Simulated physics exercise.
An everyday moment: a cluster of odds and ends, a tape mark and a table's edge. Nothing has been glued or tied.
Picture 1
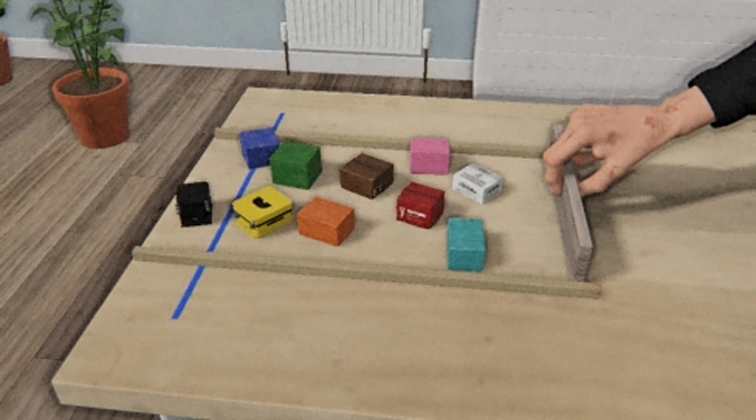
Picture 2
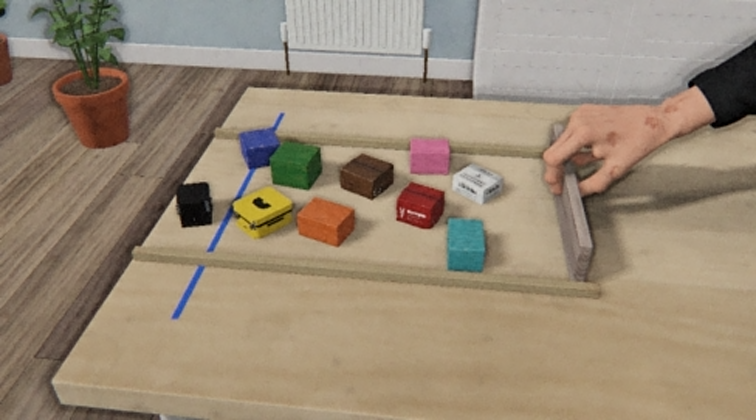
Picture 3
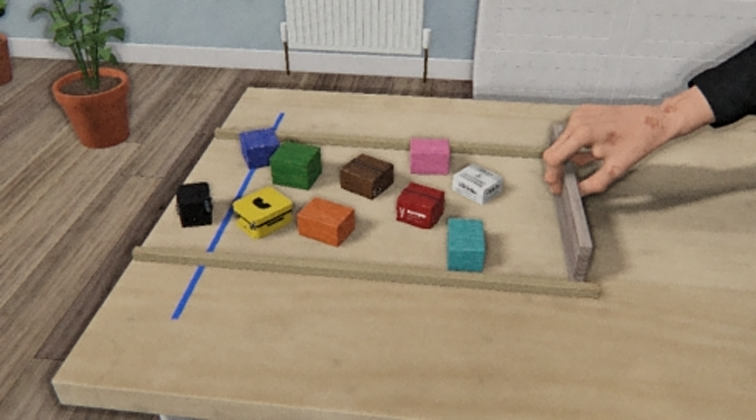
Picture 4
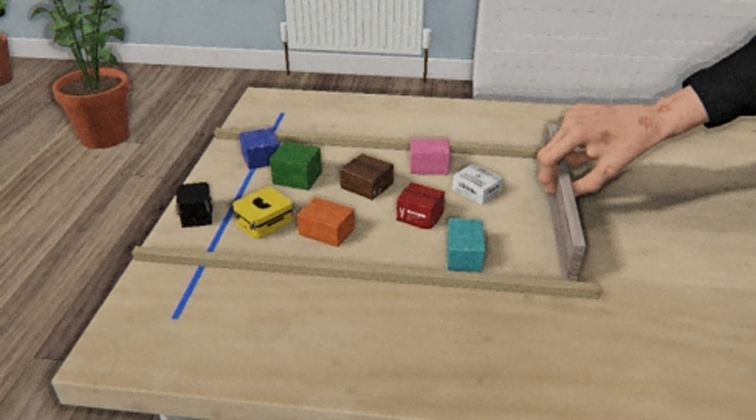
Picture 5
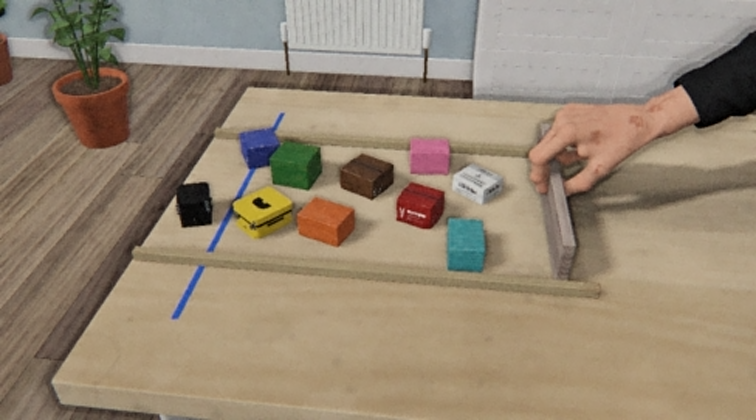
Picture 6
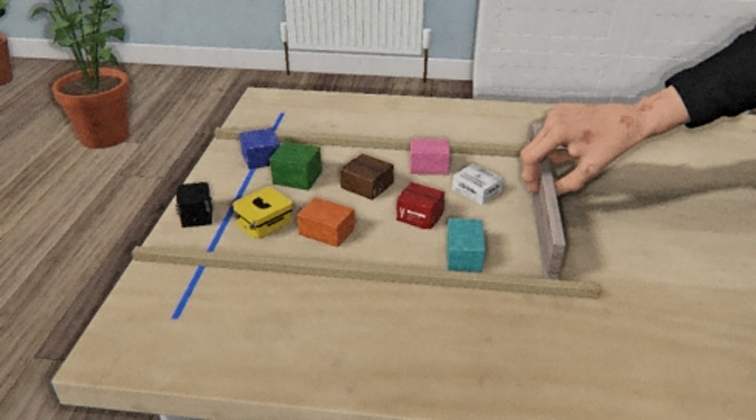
On a wooden table, a hand slides a board slightly left toward scattered coloured blocks.
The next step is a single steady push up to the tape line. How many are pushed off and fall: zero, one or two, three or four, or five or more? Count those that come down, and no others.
The tally of drops is above two and under five.
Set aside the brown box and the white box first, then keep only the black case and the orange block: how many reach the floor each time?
2 in the first case and 1 in the second.
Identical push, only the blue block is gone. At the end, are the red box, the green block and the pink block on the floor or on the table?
Red box still up; green block down; pink block still up.
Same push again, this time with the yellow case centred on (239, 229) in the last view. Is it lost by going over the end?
From that start the object is safe.
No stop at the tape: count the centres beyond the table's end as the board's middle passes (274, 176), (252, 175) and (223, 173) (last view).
2, 3 and 6.
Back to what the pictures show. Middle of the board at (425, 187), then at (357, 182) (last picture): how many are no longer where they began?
I get 5 at the one place and 8 at the other.
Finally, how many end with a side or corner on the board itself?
Result: 4 in all.
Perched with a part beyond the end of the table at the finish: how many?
3 is the number.
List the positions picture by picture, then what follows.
In the first frame, black case (195, 204); blue block (260, 148); yellow case (264, 213); board (566, 196); tape (241, 193).
In the second frame, blue block (260, 148); green block (296, 165).
In the third frame, yellow case (264, 214); white box (478, 184).
In the fourth frame, black case (195, 205); turquoise block (465, 245).
In the fifth frame, blue block (260, 148); board (552, 195).
In the sixth frame, black case (195, 205); blue block (260, 148); yellow case (264, 214); board (544, 195); tape (241, 193).
A little later, none off yet; black case at rest near (195, 205); blue block at rest near (260, 148); yellow case at rest near (264, 214).
When it is over, the number that fall off is three or four; down, green block, yellow case and black case.
